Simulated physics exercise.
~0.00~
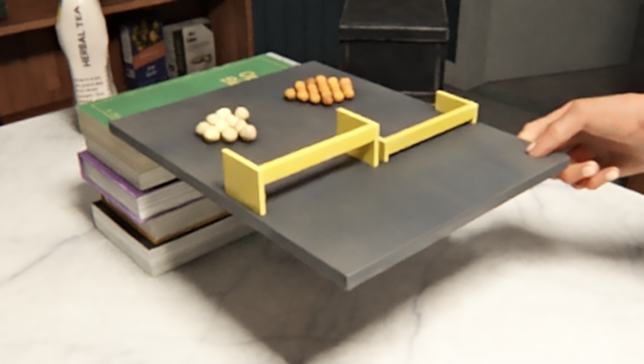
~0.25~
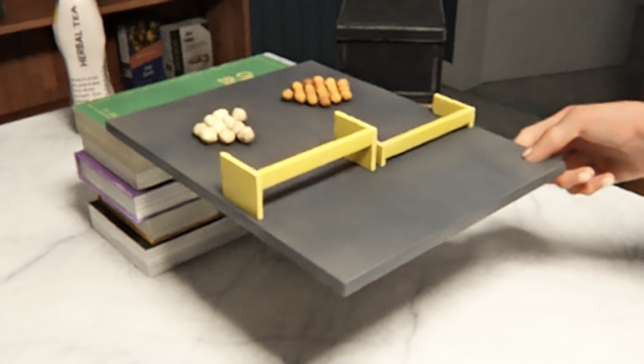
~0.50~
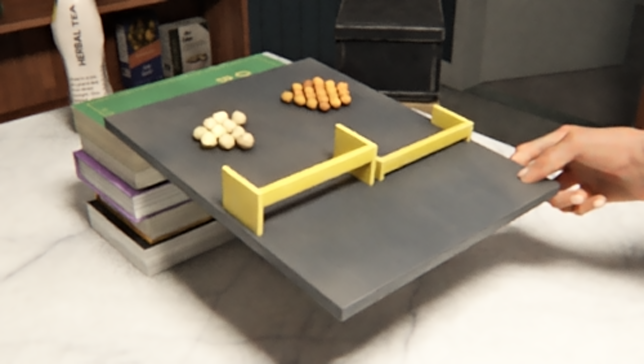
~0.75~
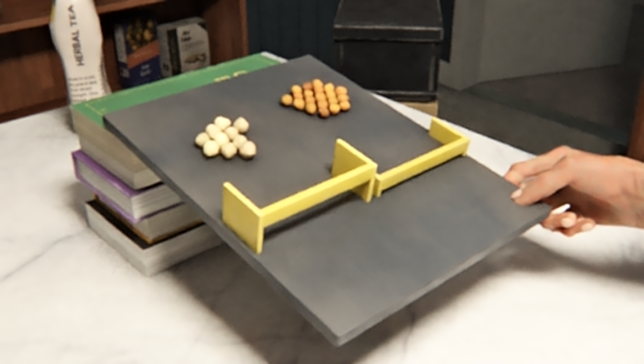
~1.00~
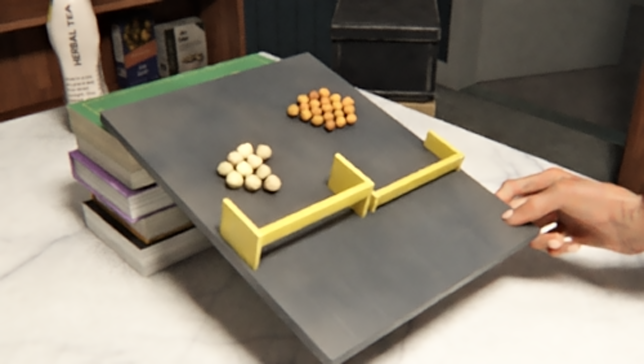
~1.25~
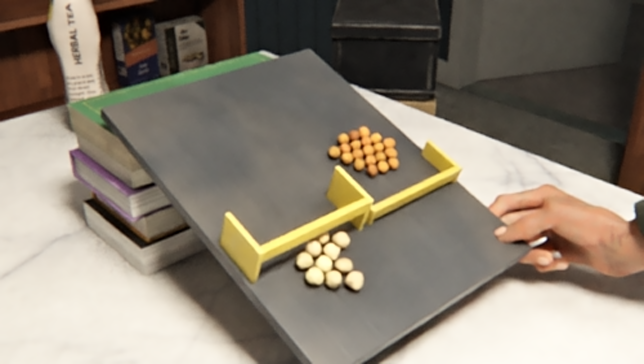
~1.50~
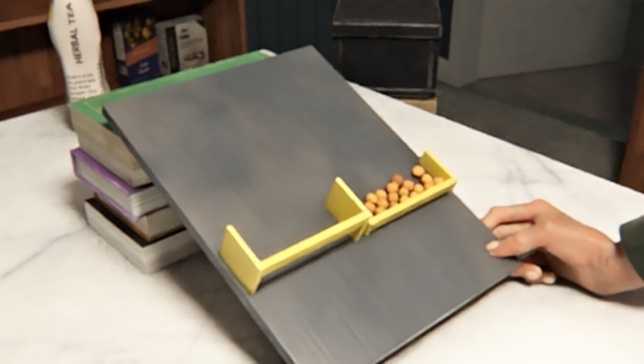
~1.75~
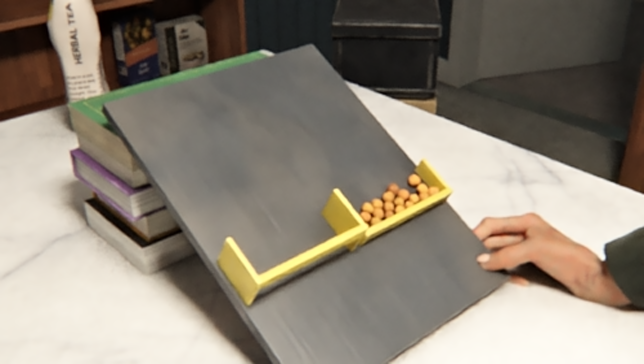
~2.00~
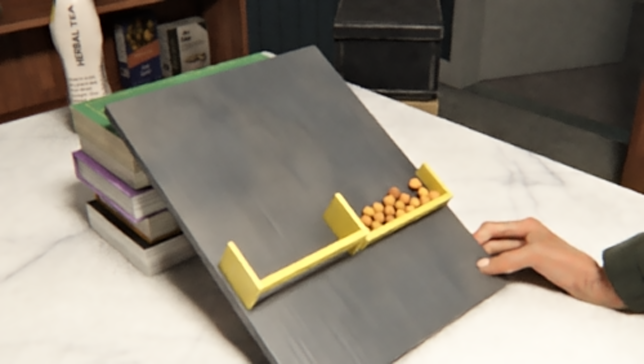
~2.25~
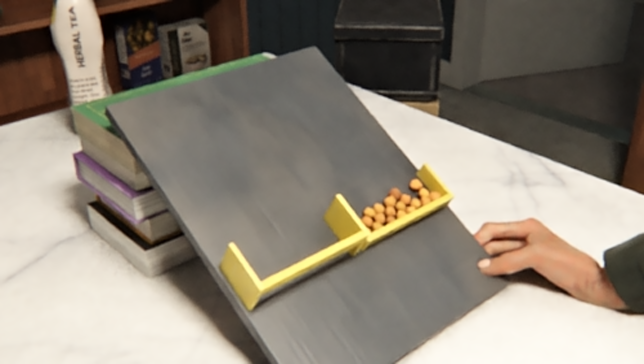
Pale balls slip under a yellow bar as the board tilts, while orange ones stay caught.
